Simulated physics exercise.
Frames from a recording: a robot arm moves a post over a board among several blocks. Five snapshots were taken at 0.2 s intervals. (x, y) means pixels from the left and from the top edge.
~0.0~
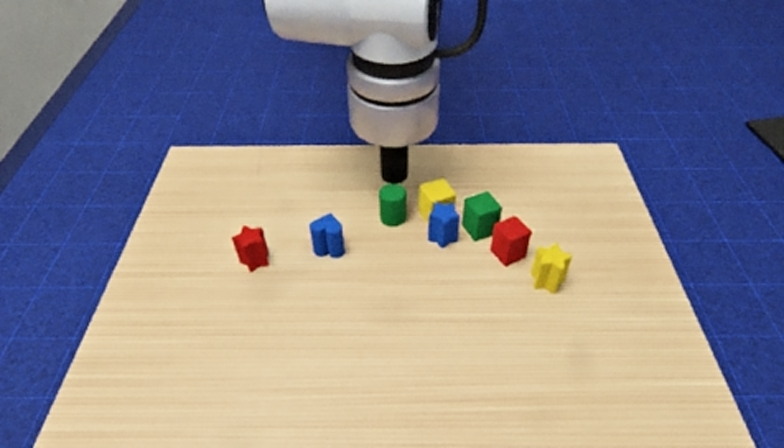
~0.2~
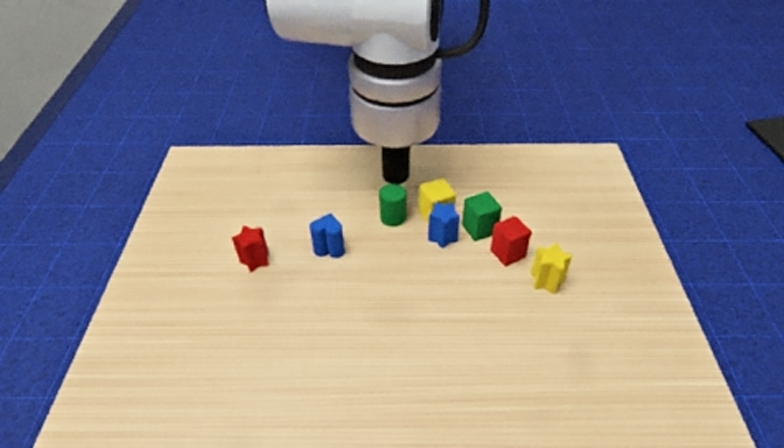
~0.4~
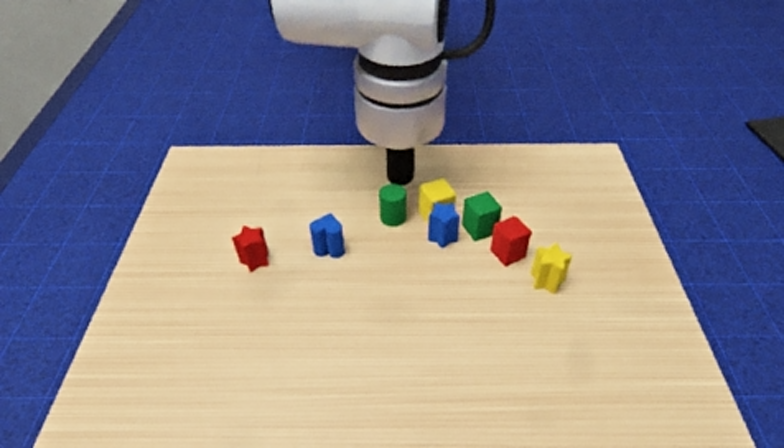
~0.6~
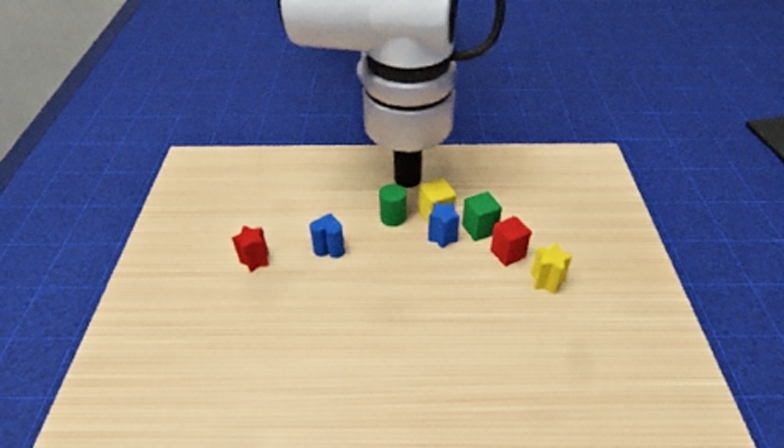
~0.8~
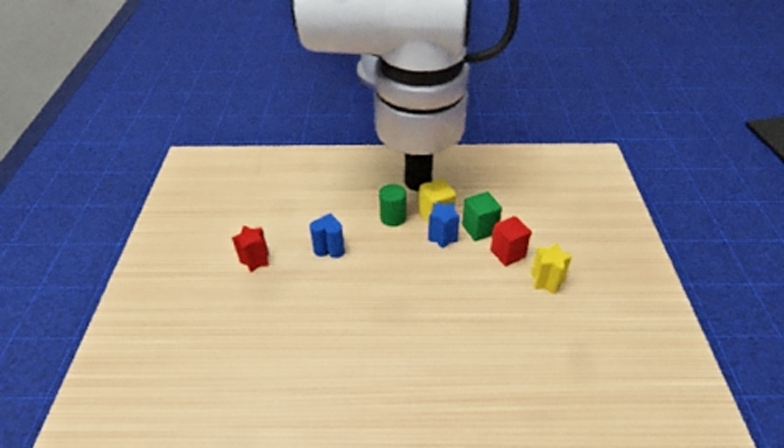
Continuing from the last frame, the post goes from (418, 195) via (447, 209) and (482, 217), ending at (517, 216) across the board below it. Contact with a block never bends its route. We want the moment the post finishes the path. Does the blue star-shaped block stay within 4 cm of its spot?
My answer is yes.
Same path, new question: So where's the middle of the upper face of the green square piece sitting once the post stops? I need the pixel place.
The middle of its upper face should be somewhere near (510, 211).
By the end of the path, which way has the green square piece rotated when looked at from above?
From overhead, clockwise.
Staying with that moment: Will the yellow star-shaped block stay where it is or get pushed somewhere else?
It is still where it was.
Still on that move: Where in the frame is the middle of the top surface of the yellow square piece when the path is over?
Final place: (453, 206).
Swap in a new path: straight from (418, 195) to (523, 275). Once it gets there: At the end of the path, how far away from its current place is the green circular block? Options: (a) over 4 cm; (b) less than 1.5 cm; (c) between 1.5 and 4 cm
Option b.
The first path, step by step. One third of the way, post (448, 198); yellow square piece (451, 203), turned 25° clockwise; blue star-shaped block (449, 223).
Two thirds of the way, post (483, 205); yellow square piece (453, 206), turned 35° clockwise; blue star-shaped block (449, 226); green square piece (499, 209).
At the end, post (520, 204); yellow square piece (453, 206), turned 35° clockwise; blue star-shaped block (449, 226); green square piece (510, 211), turned 20° clockwise; red square piece (519, 232), turned 25° clockwise; yellow star-shaped block unmoved.
